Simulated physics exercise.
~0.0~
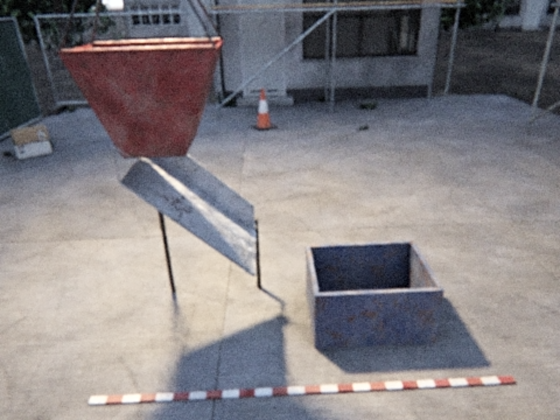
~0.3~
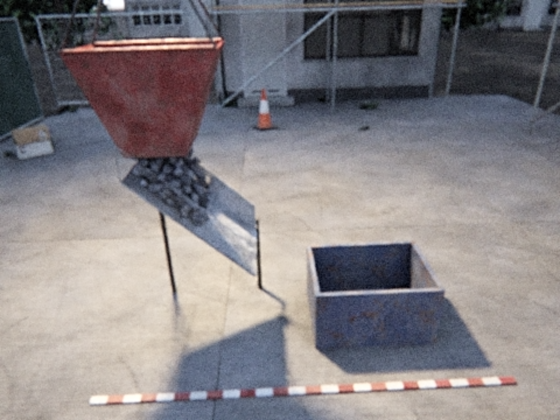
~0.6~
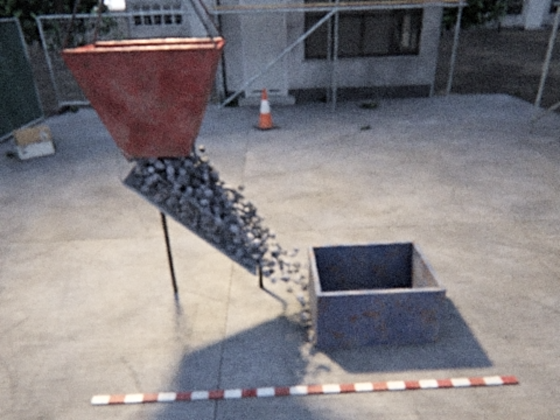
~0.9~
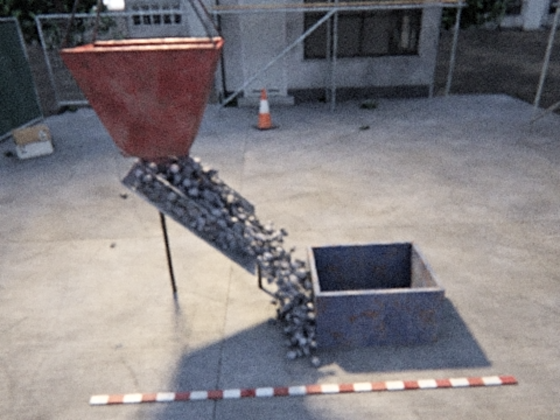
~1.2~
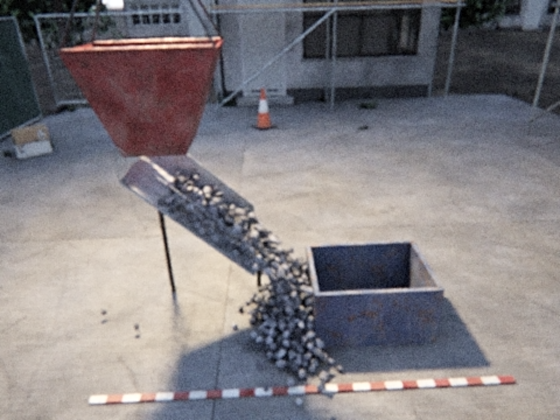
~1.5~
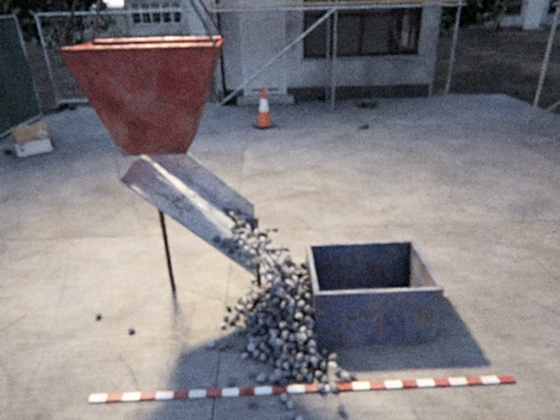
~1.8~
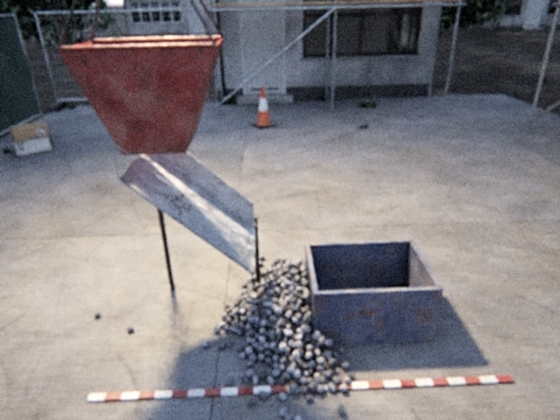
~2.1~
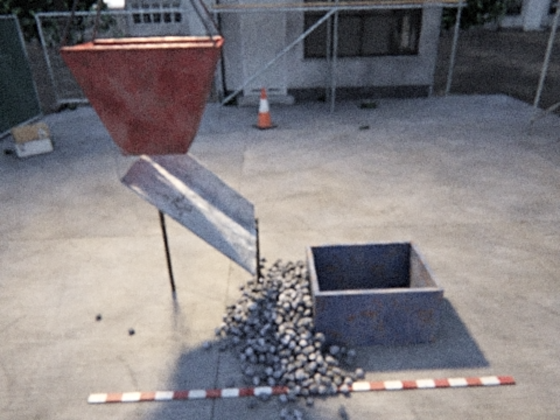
Red skip releasing grey stones down a sloping steel chute, the stones falling short and piling up left of an empty bin.
